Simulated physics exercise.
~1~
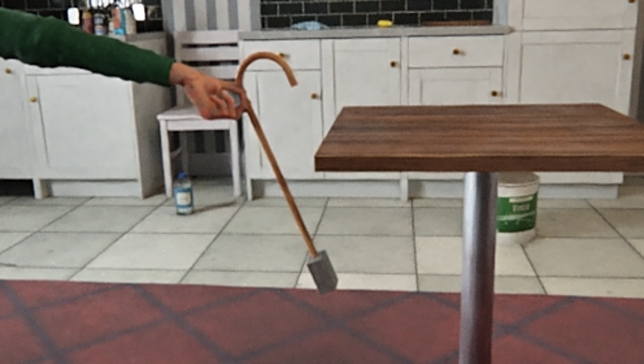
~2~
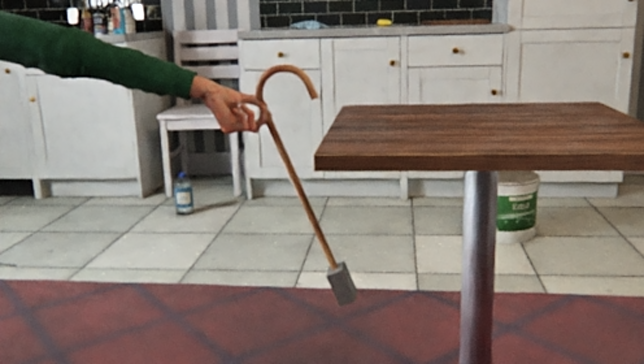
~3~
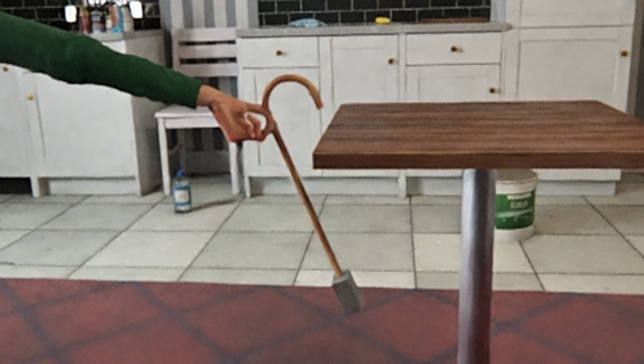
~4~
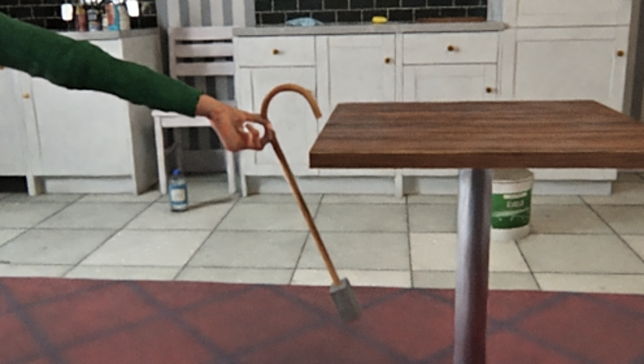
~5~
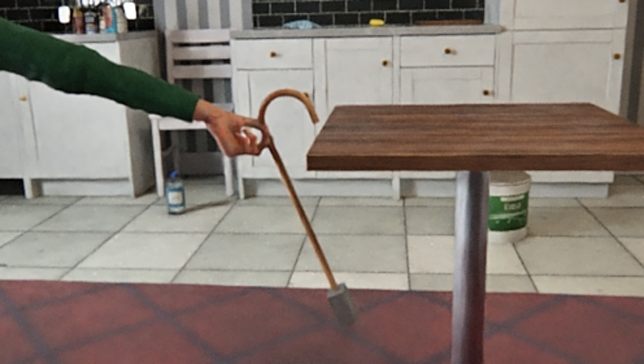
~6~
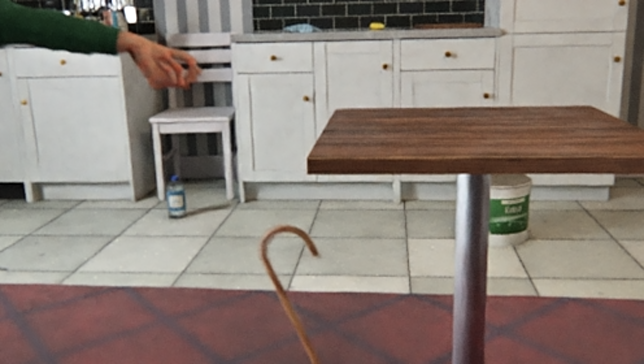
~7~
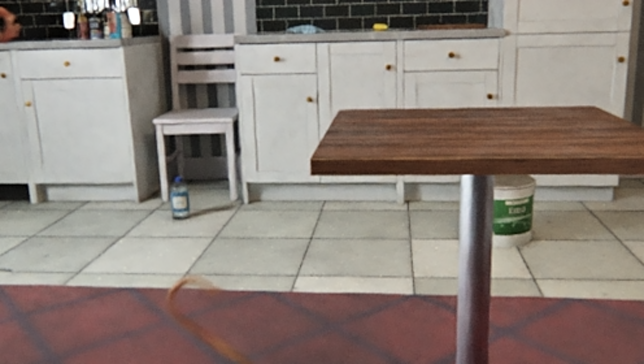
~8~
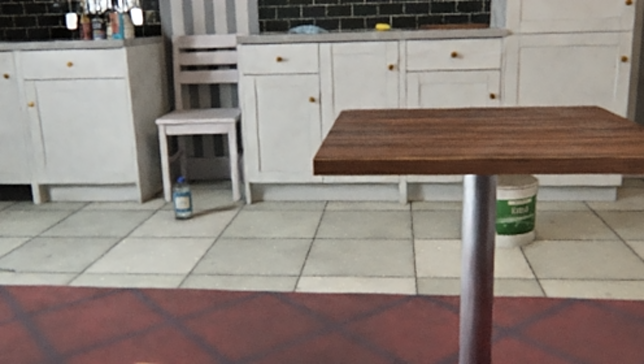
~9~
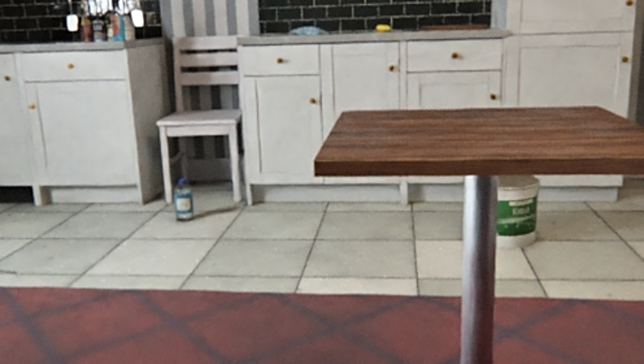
In a kitchen, a hand in a green sleeve held a cane-like hooked stick with a grey block at its end beside a wooden table, then let go and drew back, and the stick dropped past the edge and fell out of view.
